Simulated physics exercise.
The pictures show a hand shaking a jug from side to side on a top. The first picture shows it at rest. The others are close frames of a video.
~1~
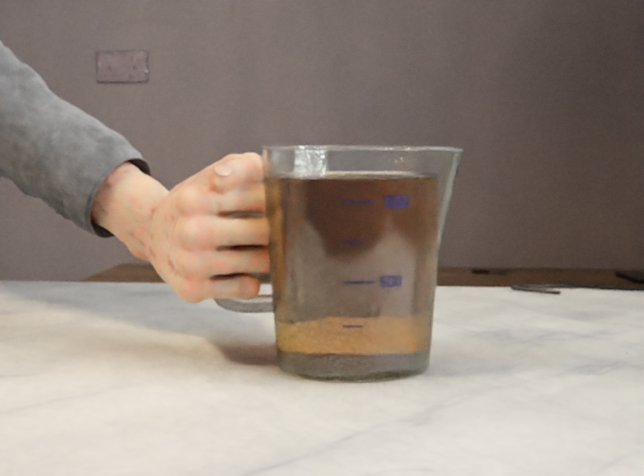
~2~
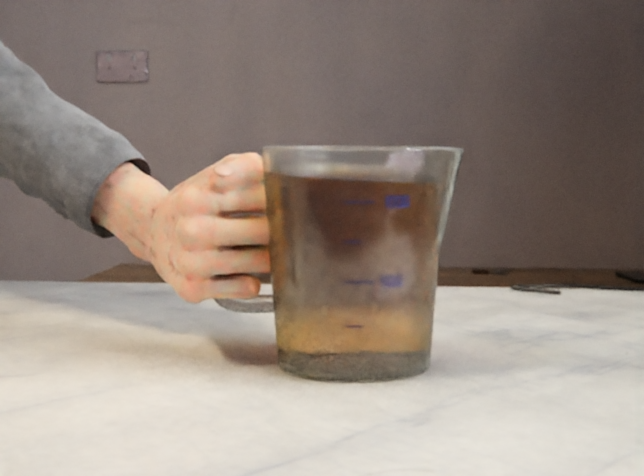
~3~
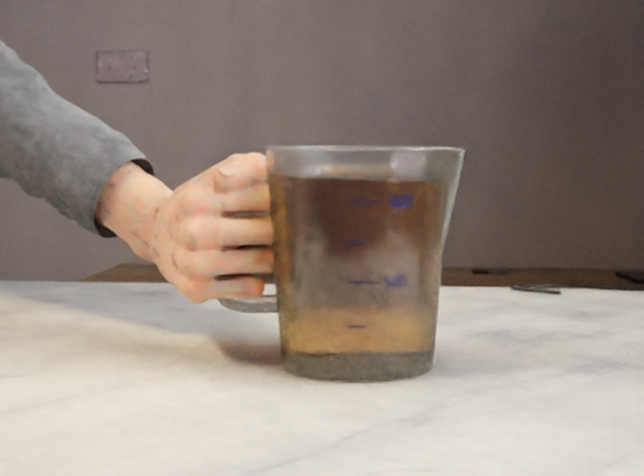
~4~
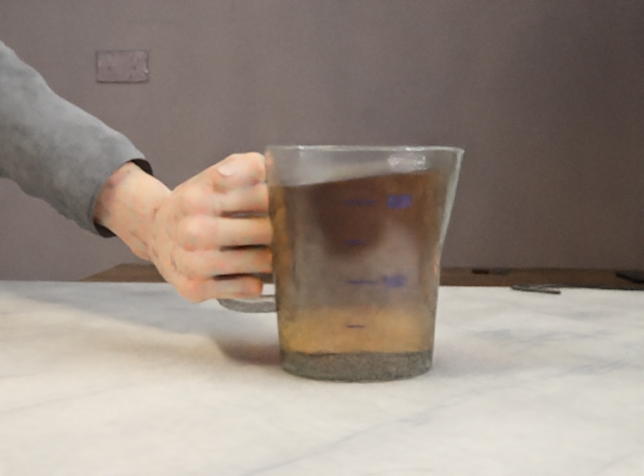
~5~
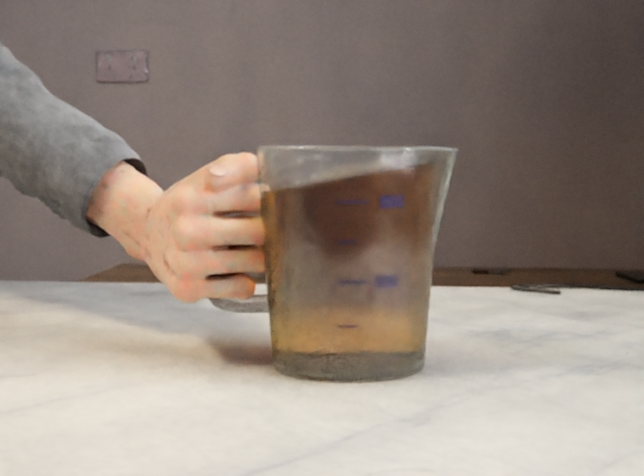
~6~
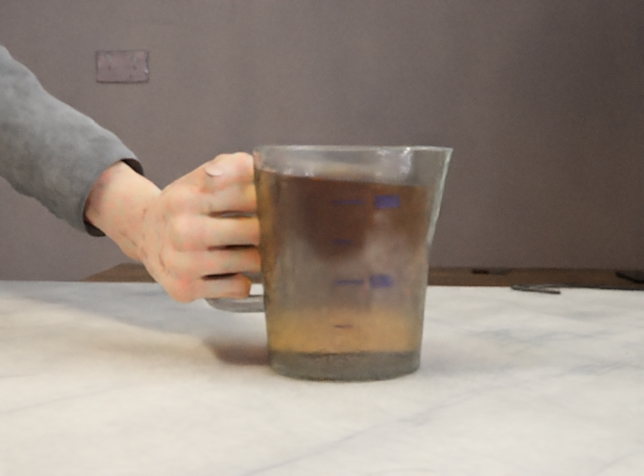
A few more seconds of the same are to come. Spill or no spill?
It loses some.
Next, the highest wave so far goes over the rim.
Finally, the highest wave so far goes over the rim; some is on the top.
